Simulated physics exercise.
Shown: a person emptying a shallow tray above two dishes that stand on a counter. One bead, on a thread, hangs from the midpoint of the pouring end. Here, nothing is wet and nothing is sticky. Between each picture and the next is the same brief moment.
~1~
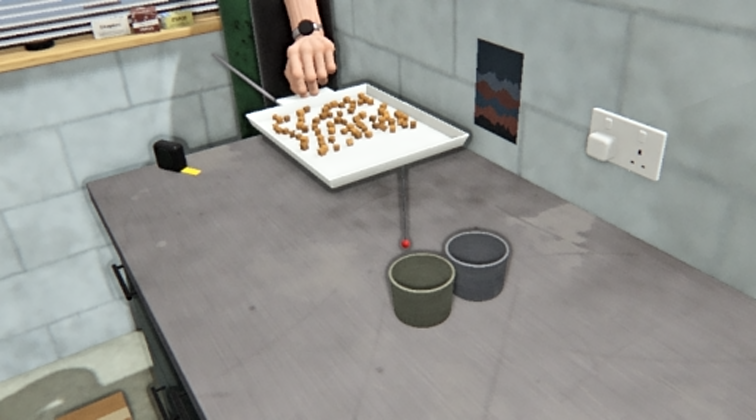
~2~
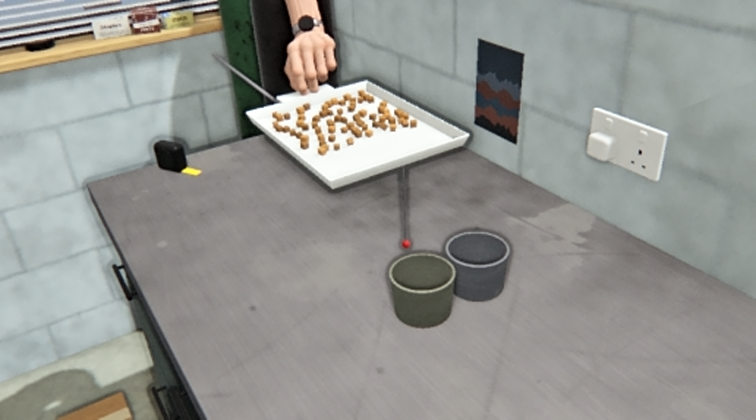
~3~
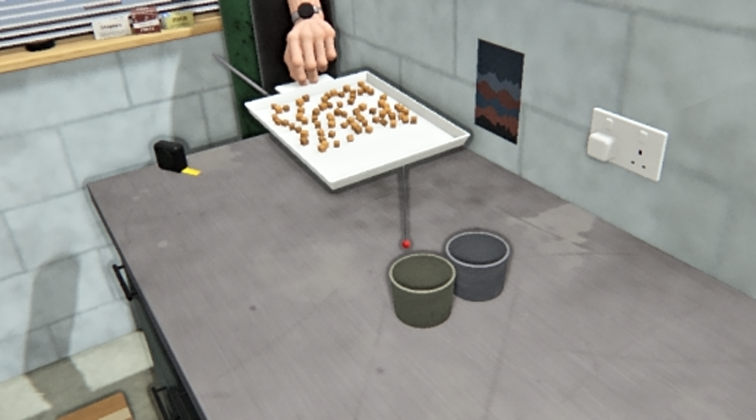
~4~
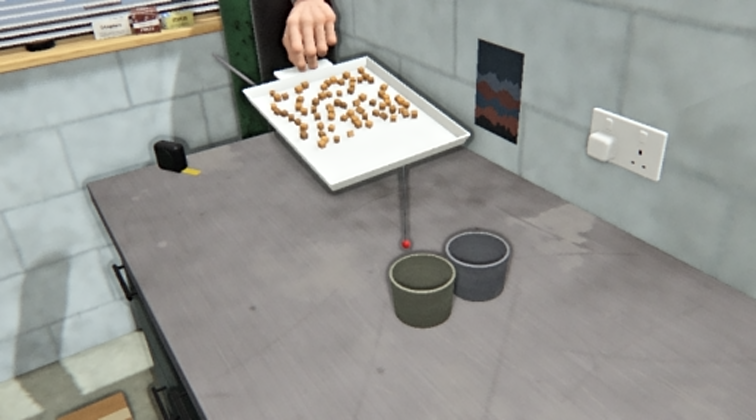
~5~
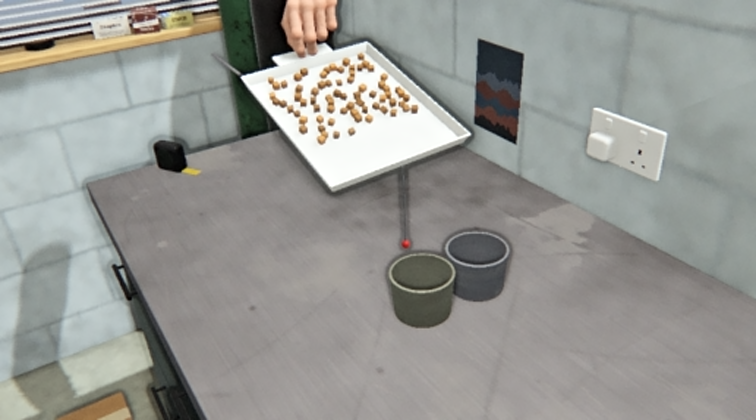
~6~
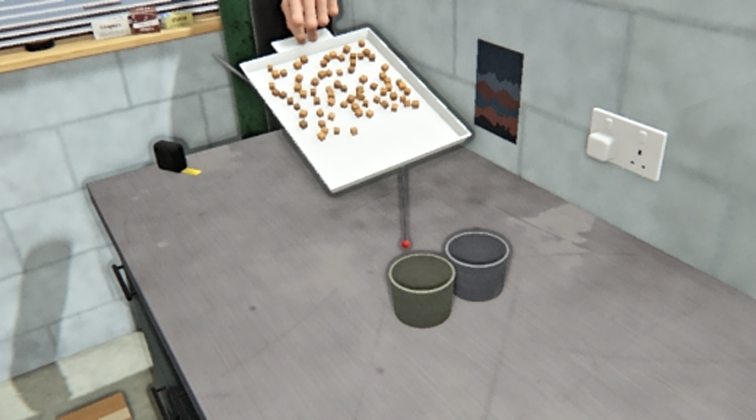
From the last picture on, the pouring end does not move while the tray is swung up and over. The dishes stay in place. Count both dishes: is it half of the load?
Most never reaches the dishes.
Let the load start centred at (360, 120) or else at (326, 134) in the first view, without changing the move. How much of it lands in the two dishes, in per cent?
It would be roughly 50 per cent for the first and roughly 20 per cent for the second.
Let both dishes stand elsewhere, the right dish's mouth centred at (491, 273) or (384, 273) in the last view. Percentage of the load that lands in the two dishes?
It would be near 20 per cent first and near 30 per cent second.
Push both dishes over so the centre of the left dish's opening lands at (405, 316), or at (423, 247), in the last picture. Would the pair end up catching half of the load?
Placing 1: A minority of it. Placing 2: A minority of it.
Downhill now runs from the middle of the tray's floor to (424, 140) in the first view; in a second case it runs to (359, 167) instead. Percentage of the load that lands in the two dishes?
30 %, give or take, and then 0 %.
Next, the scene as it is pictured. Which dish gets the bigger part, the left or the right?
Answer: The one at left.
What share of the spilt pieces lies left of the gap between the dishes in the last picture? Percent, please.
Left fraction: Around 70 per cent.
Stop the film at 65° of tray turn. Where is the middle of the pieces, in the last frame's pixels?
Centre estimate: (381, 171).
Soon, tray tipped steeply; most on the tray; about a quarter in the air.
A while on, tray tipped past a quarter turn; a stray few on the tray; about a quarter in the left dish; a small part in the right dish; about two thirds outside both; a small part in the air.
Towards the end, tray tipped past a quarter turn; about a quarter in the left dish; a small part in the right dish; about two thirds outside both.
Finally, tray tipped past a quarter turn; about a quarter in the left dish; a small part in the right dish; about two thirds outside both.
